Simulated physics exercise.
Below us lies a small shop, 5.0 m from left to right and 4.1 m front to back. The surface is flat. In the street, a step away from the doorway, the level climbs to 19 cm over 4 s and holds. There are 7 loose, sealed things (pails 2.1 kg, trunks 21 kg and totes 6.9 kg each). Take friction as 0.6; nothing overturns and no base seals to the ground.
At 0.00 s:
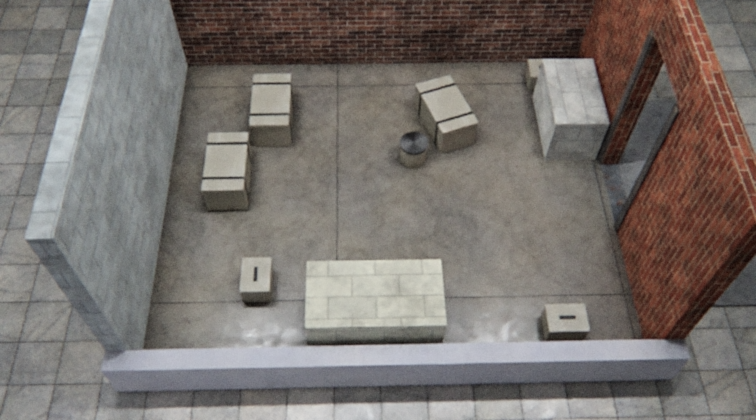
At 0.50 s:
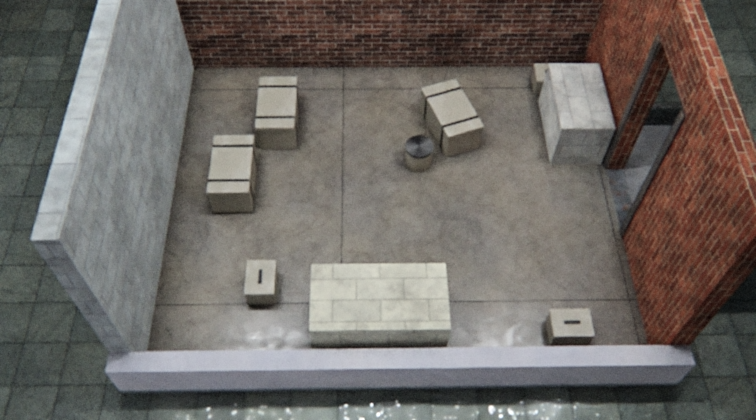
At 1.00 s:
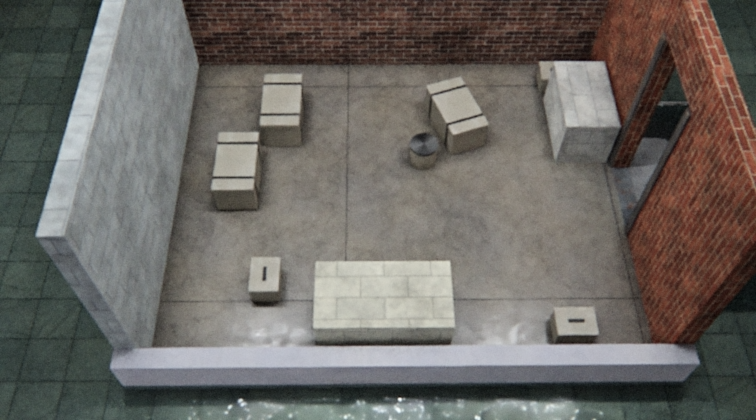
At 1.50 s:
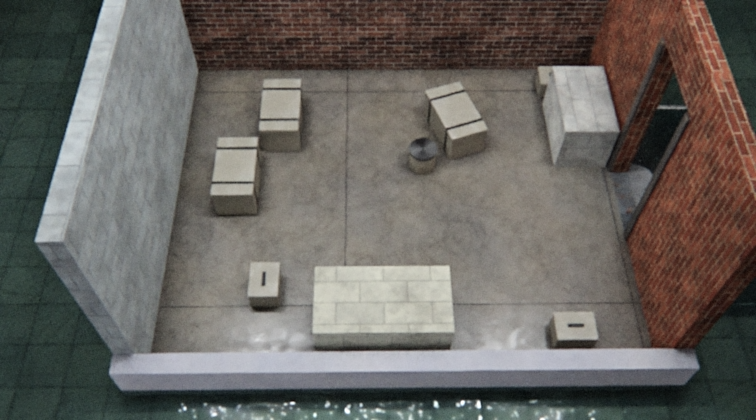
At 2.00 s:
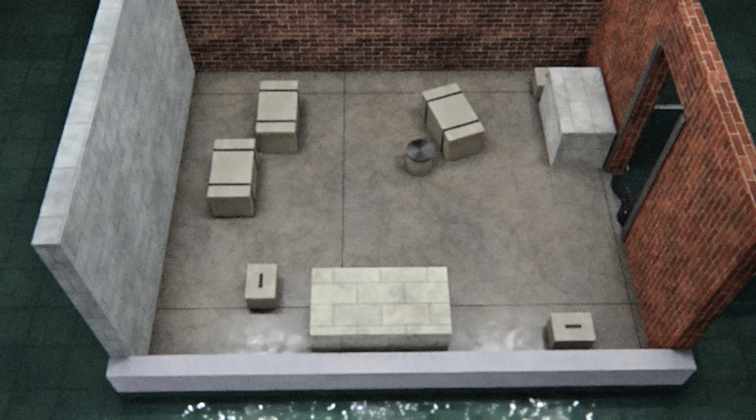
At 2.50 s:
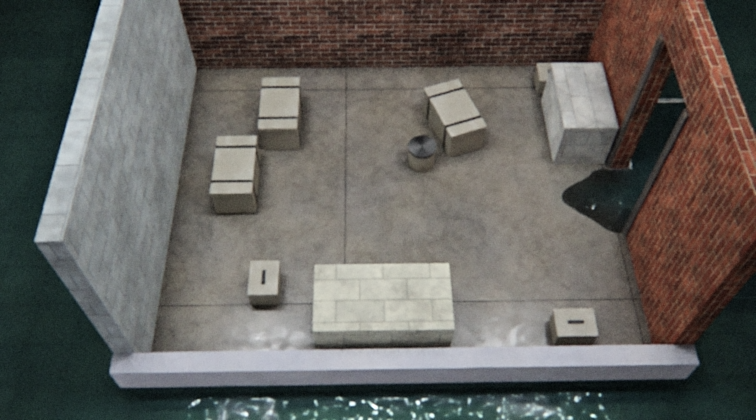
In a small brick-walled shop seen from above, the paving outside darkened under rising green water, which then crept through the doorway on the right, while the boxes inside stayed put.
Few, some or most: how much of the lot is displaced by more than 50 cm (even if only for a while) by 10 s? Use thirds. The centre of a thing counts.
That comes to not even a third.
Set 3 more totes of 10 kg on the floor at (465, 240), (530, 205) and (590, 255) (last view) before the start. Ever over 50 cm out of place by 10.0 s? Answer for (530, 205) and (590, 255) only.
In that order: More, under.
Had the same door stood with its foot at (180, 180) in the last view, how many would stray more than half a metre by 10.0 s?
In that case 2 of them.
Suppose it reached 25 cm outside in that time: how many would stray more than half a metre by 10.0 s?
In that case 3 of them.
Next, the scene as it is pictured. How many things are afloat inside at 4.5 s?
0 of them.
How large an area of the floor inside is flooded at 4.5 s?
About 5.5 m2.
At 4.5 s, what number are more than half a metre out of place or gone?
I count 0.
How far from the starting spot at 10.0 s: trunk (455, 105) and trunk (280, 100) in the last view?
In turn: 0 cm, 0 cm.
After 3.5 s 0 of 7 are over 50 cm from their spots; 0 afloat.
After 4.5 s 0 of 7 are over 50 cm from their spots; 0 afloat.
After 7.0 s 0 of 7 are over 50 cm from their spots; 0 afloat.
After 10.0 s 0 of 7 are over 50 cm from their spots, and 0 have been at some point; 1 afloat.
